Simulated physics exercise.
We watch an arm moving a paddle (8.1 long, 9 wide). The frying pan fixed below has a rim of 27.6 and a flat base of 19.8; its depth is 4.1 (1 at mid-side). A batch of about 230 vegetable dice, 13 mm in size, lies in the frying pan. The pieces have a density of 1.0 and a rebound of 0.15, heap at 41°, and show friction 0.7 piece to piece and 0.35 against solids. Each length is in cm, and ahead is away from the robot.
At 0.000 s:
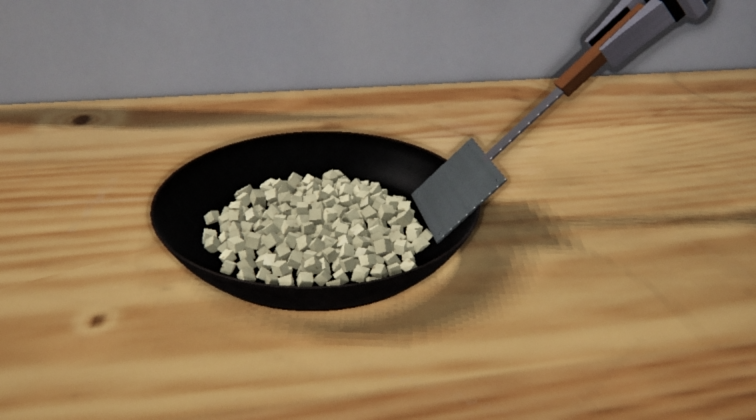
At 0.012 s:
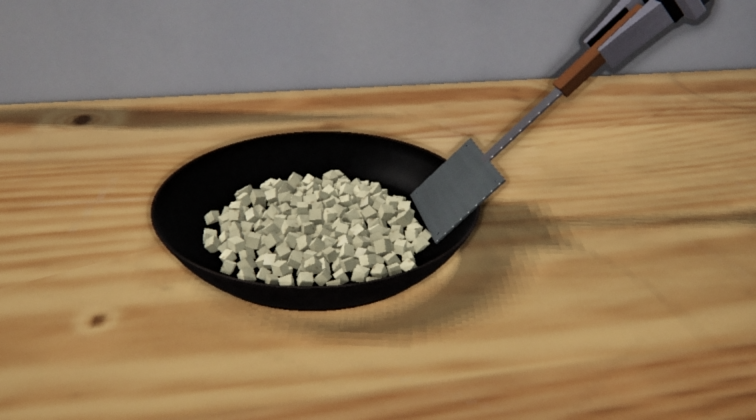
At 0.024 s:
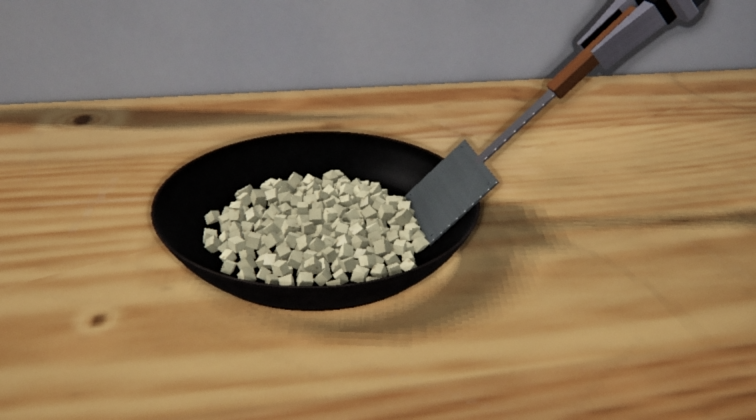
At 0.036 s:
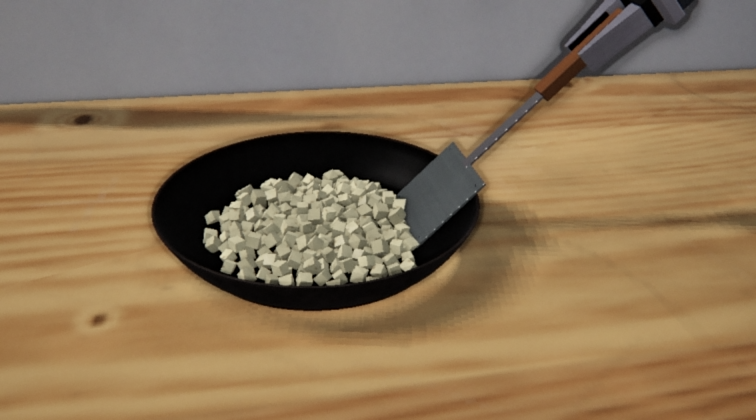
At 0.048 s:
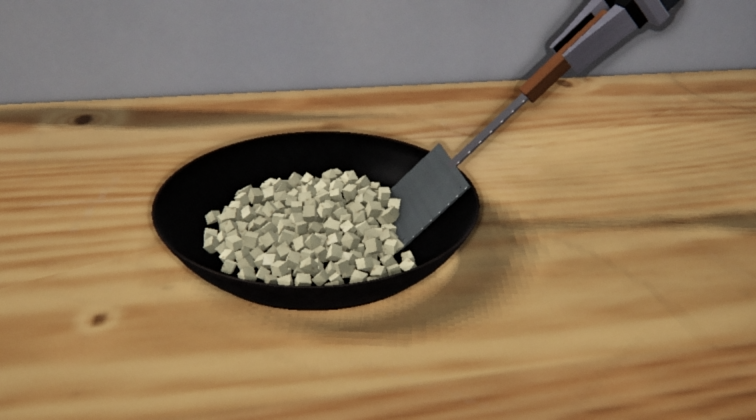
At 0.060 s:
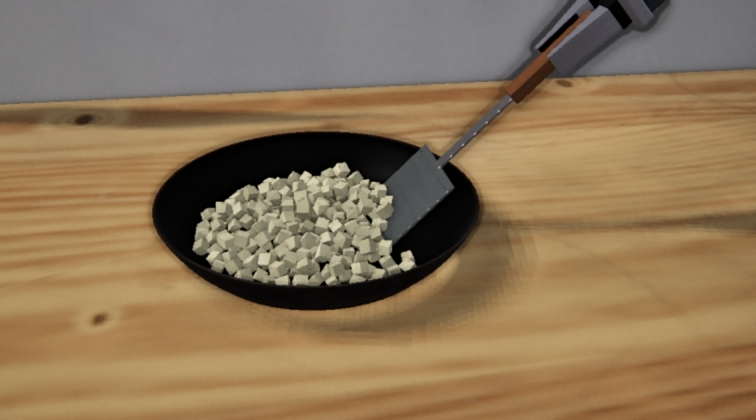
On a wooden surface, a robot arm held a paddle at the right side of a black frying pan of pale cubes, then slid it a short way left, nudging the pile slightly.
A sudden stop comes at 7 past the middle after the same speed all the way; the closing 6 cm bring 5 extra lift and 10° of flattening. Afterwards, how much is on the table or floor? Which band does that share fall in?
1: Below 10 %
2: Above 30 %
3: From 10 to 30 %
From 10 to 30 %.
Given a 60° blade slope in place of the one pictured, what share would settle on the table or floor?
That would leave close to 15 per cent on the table or floor.
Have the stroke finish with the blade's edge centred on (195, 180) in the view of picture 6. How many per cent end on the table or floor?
Roughly 30 per cent.
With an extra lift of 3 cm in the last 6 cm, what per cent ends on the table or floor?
Close to 10 in a hundred.
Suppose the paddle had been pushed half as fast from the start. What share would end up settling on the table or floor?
Near 0 %.
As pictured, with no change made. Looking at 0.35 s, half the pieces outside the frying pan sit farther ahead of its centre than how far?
That distance is around 28 cm.
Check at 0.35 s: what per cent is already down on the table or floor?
Around 15 percent.
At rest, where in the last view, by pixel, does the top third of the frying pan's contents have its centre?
(203, 223).
By 0.09 s, sloping 45°, highest piece 5 above the table; 228 in the frying pan.
By 0.13 s, sloping 42°, highest piece 6 above the table; 228 in the frying pan.
By 0.35 s, sloping 35°, highest piece 5 above the table; 196 in the frying pan, 32 on the table or floor.
By 1.40 s, sloping 35°, highest piece 5 above the table; 196 in the frying pan, 32 on the table or floor.
Final count, 196 in the frying pan, 32 on the table or floor. That is 14 % on the table or floor.
